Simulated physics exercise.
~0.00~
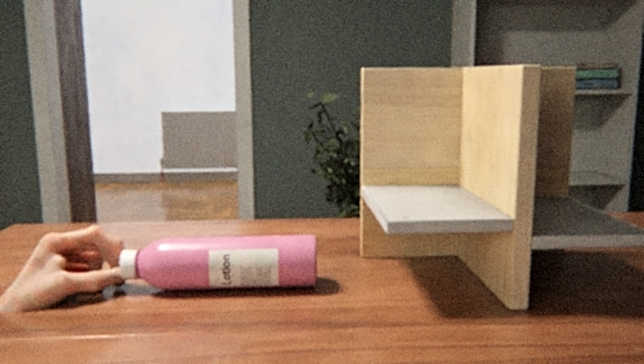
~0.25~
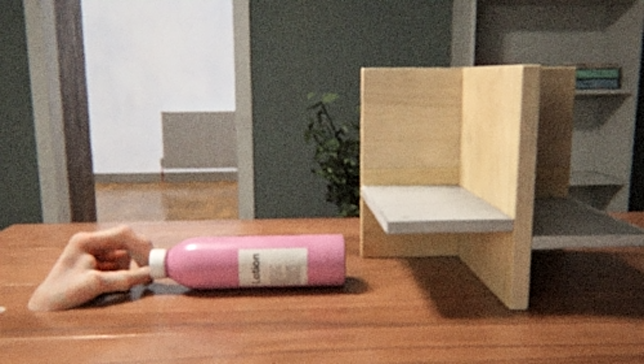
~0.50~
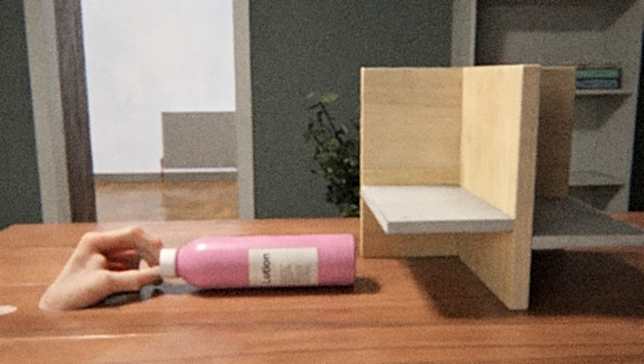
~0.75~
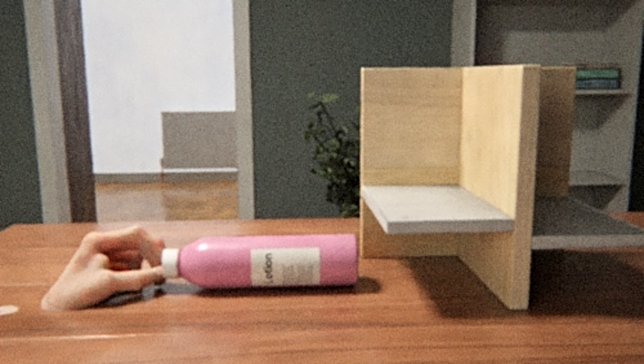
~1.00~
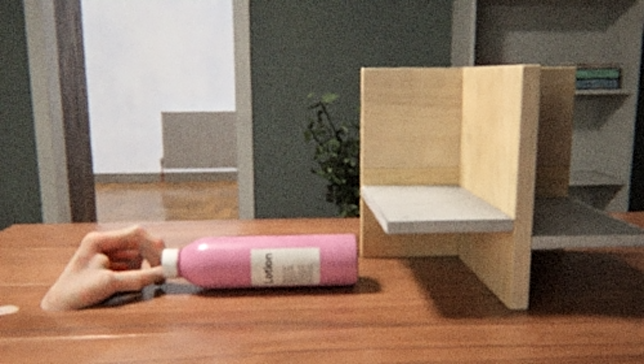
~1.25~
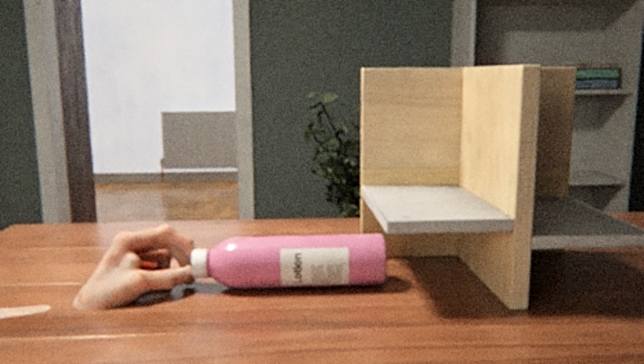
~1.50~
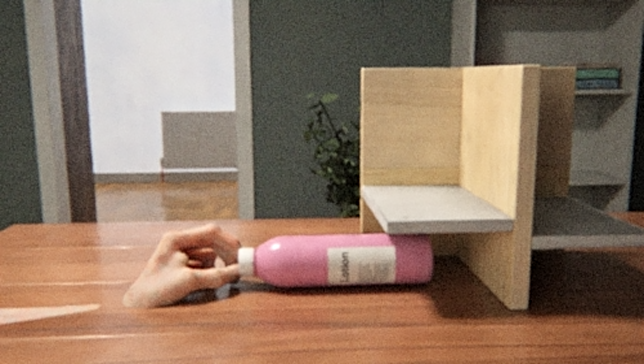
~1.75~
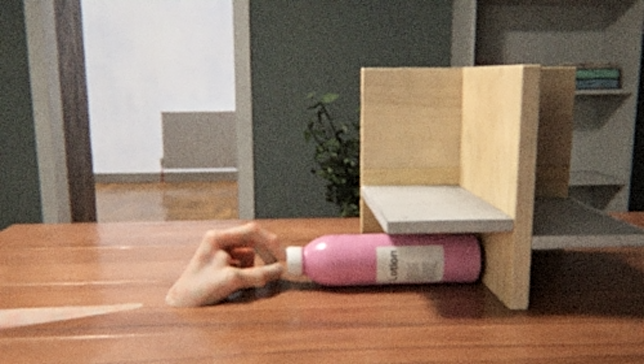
The footage shows a hand holding a pink bottle by its white cap as it lies on a wooden table, pushing it to the right, pausing briefly, then sliding it on until most of the bottle rests beneath the low grey shelf of a wooden unit.
